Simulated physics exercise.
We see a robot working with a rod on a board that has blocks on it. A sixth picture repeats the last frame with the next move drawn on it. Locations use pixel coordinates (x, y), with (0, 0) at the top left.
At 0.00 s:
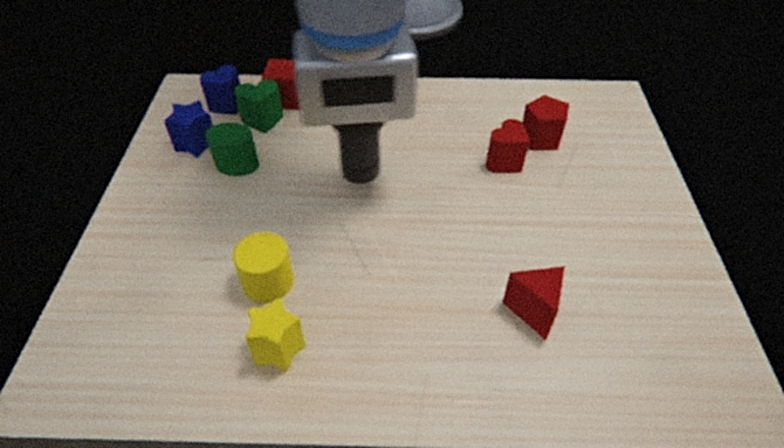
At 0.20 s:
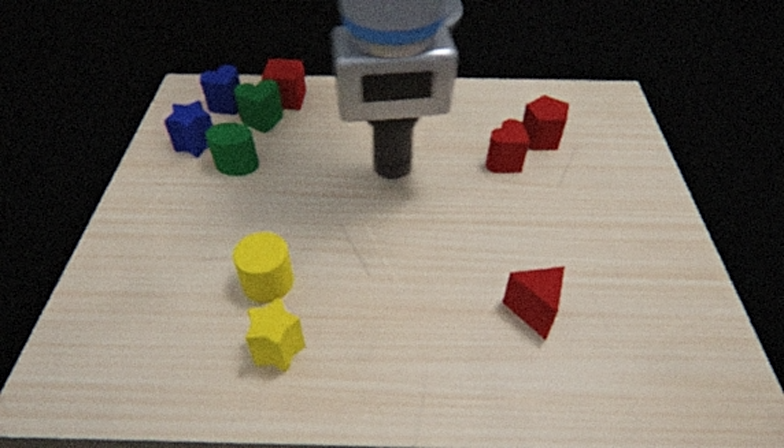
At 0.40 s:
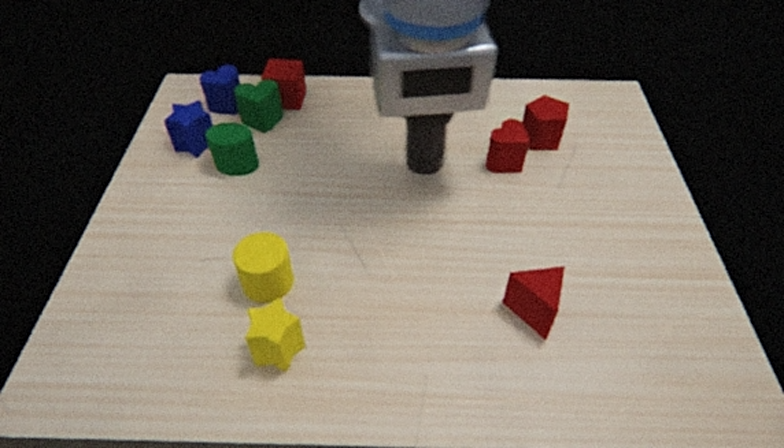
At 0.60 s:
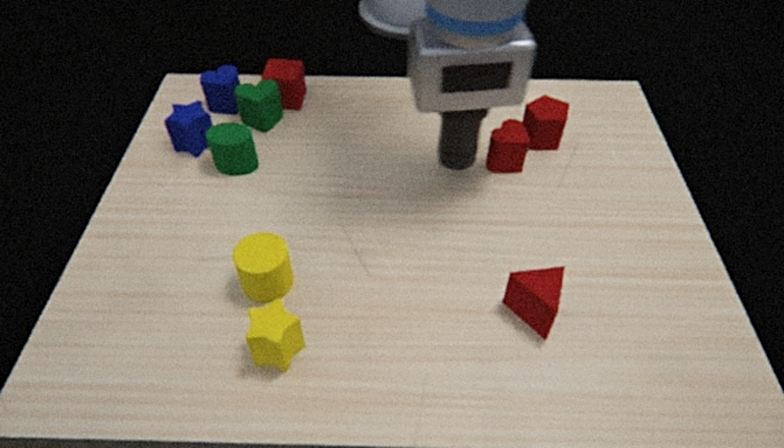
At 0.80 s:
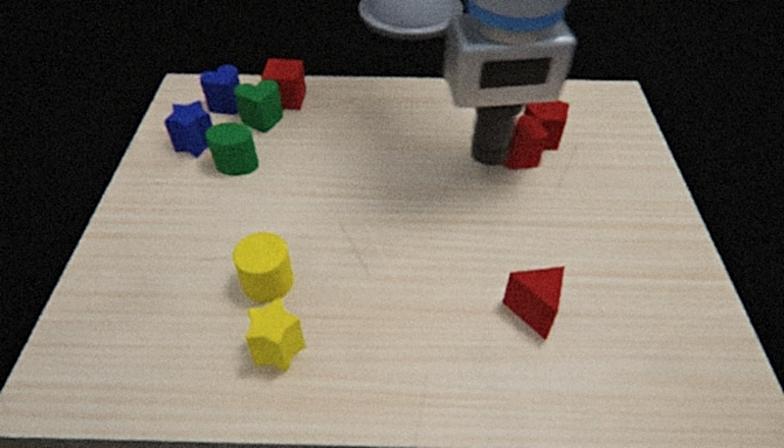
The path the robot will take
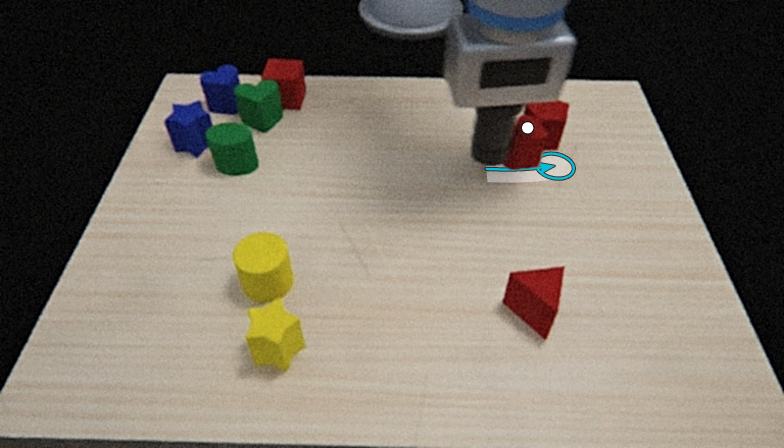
On a wooden board, a robot rod moves right and nudges a red heart-shaped block.
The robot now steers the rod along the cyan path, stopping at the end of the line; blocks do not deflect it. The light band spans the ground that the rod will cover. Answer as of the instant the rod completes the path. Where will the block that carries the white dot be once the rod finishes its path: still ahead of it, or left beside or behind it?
It will keep going ahead of the rod.
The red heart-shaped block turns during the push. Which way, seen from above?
From above, it looks like the red heart-shaped block goes counterclockwise.
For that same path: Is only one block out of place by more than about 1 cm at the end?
I believe not.
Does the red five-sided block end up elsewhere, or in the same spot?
Once the path is done, it is somewhere new.
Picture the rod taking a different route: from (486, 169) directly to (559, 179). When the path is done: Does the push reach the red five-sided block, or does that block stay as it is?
The block in question is displaced by the end.
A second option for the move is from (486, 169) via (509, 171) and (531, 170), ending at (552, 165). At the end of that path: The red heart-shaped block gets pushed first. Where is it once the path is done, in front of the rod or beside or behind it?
It rides in front to the end.
The line goes from (486, 169) through (521, 169) to (555, 166); the dot is on the red heart-shaped block.
What follows on the original path. Halfway along, rod at (526, 154); red heart-shaped block at (558, 123), turned 25° anticlockwise; red five-sided block at (562, 101), turned 30° anticlockwise.
At the end, rod at (559, 151); red heart-shaped block at (583, 116), turned 55° anticlockwise; red five-sided block at (568, 94), turned 55° anticlockwise.
